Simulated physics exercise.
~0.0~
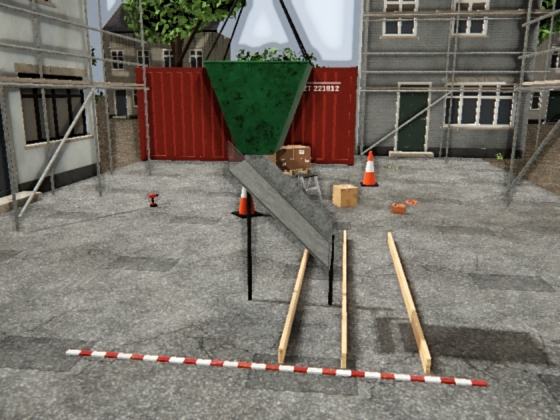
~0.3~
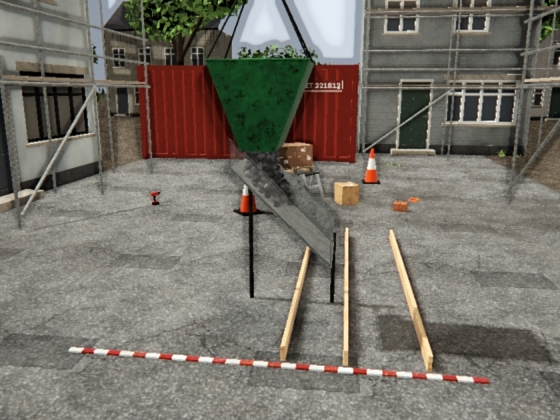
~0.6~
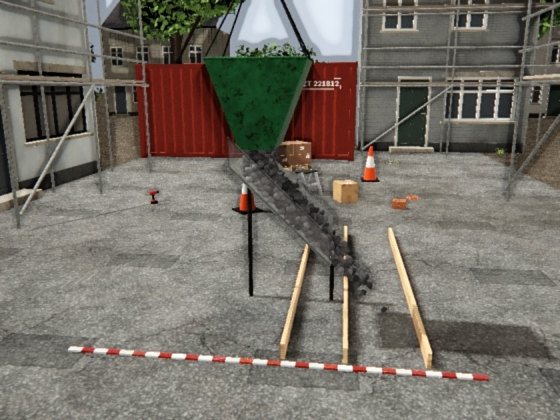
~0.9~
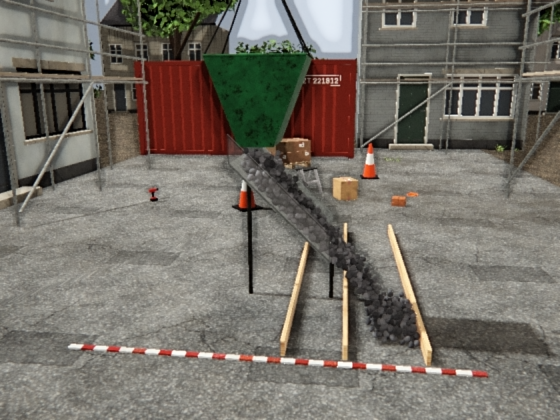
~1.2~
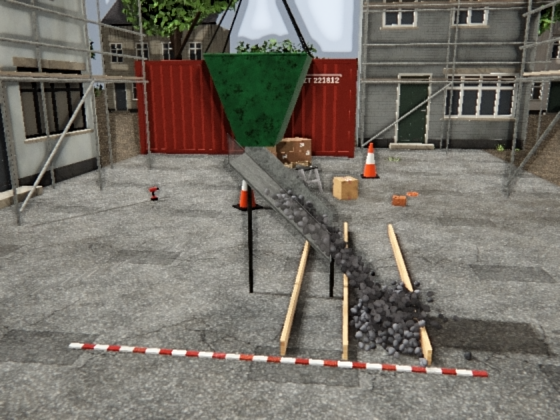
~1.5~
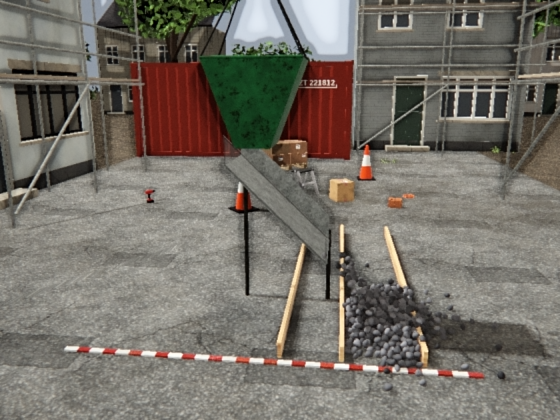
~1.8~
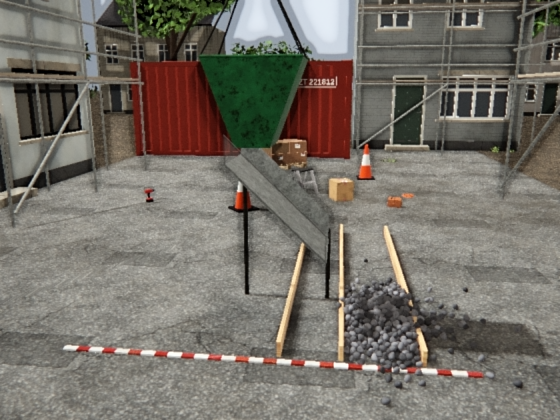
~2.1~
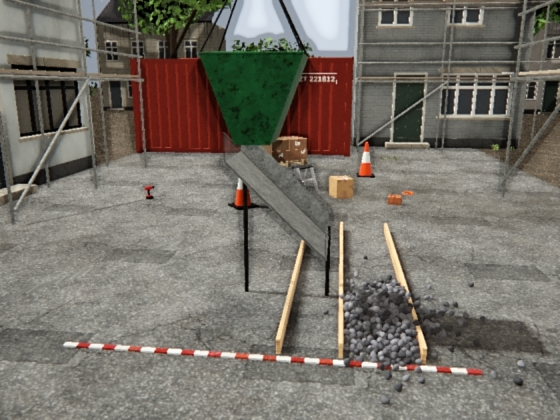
A green, funnel-shaped skip hangs above a sloping grey steel chute on thin dark legs in a paved yard, seen from the front by a slightly swaying camera. Behind stand a red container, scaffolding, grey houses, orange cones and cardboard boxes, while wooden planks mark two bays beyond a red-and-white staff. Dark grey stones pour from the skip onto the chute and slide down to the right. They spill off its lower end, tumbling across the bays and piling up in the right one. The chute empties, leaving a heap in the right bay, a few strays beyond it, and the left bay bare.
